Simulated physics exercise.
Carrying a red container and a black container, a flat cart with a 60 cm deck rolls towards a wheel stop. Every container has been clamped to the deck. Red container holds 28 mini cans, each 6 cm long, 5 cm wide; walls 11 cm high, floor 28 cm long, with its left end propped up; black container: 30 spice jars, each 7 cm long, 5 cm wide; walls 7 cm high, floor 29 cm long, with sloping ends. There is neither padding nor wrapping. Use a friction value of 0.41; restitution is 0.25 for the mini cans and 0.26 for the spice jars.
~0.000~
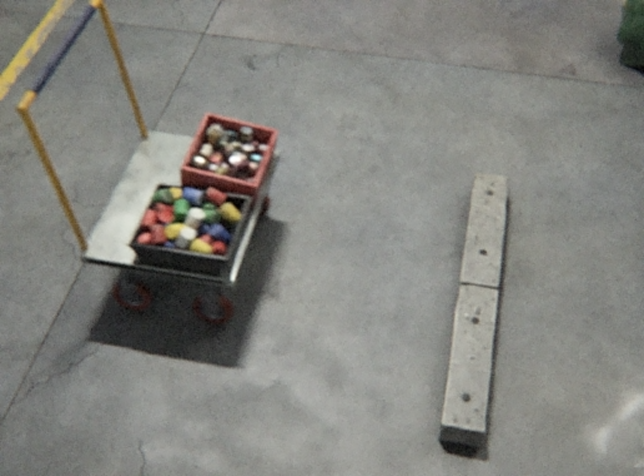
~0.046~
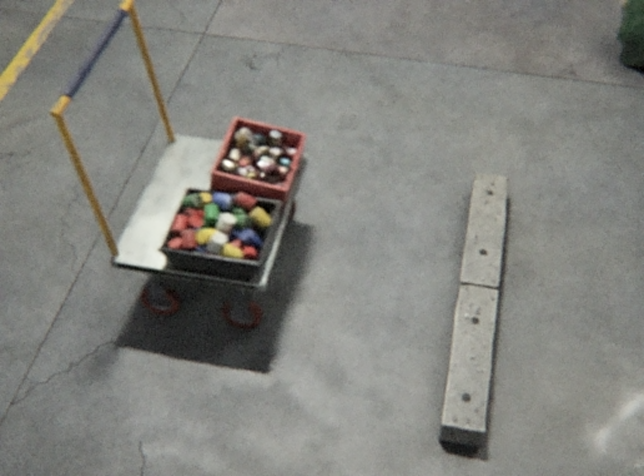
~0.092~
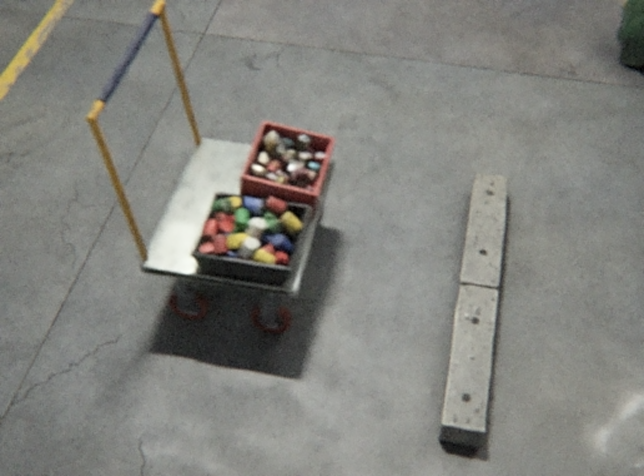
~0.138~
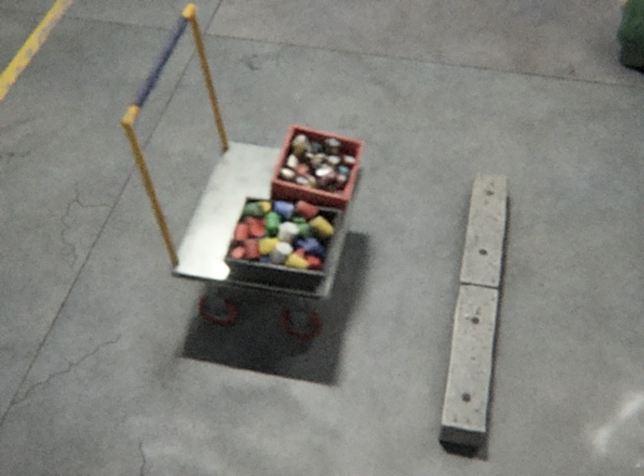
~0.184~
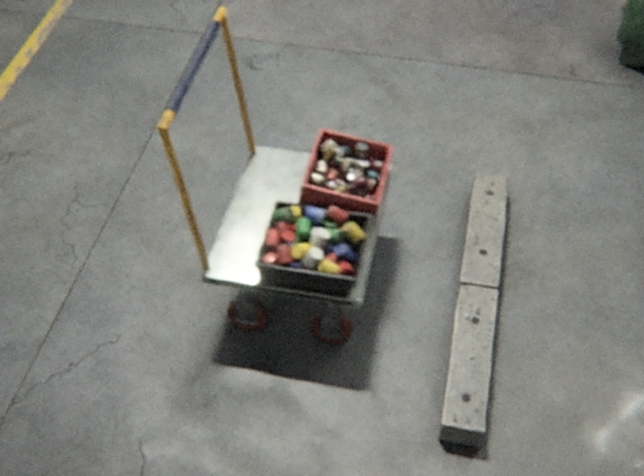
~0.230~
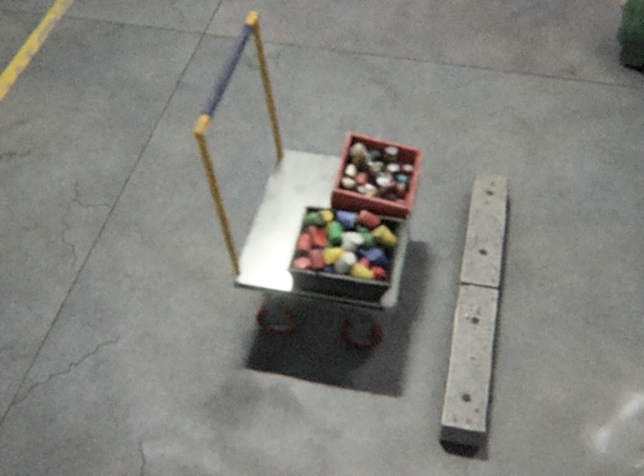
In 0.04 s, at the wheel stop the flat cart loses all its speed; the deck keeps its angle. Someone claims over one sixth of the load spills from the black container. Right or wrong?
Right.
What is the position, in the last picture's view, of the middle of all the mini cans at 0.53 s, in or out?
Middle approx. (446, 191).
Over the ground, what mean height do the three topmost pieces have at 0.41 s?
About 54 cm up.
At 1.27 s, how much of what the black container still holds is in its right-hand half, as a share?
Share in that half: About 60 %.
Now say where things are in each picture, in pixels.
In the first frame (we follow the rim corner now nearest the camera), black container at (226, 258); red container at (254, 185); 87 cm still to roll; nothing out yet.
The second frame shows black container at (258, 264); red container at (284, 189); 75 cm still to roll.
The third frame shows black container at (290, 269); red container at (314, 194); 63 cm still to roll.
The fourth frame shows black container at (322, 274); red container at (345, 198); 51 cm still to roll.
The fifth frame shows black container at (355, 279); red container at (376, 203); 39 cm still to roll.
The sixth frame shows black container at (389, 284); red container at (408, 207); 27 cm still to roll; nothing out yet.
After 0.31 s, impact.
After 0.41 s, 0 of 28 out of the red container and 1 of 30 out of the black container.
After 0.53 s, 0 of 28 out of the red container and 8 of 30 out of the black container.
After 0.76 s, 1 of 28 out of the red container and 10 of 30 out of the black container.
Final count (at 1.27 s), 1 of 28 out of the red container and 10 of 30 out of the black container. Asked share, 10 of 30, 33 per cent.
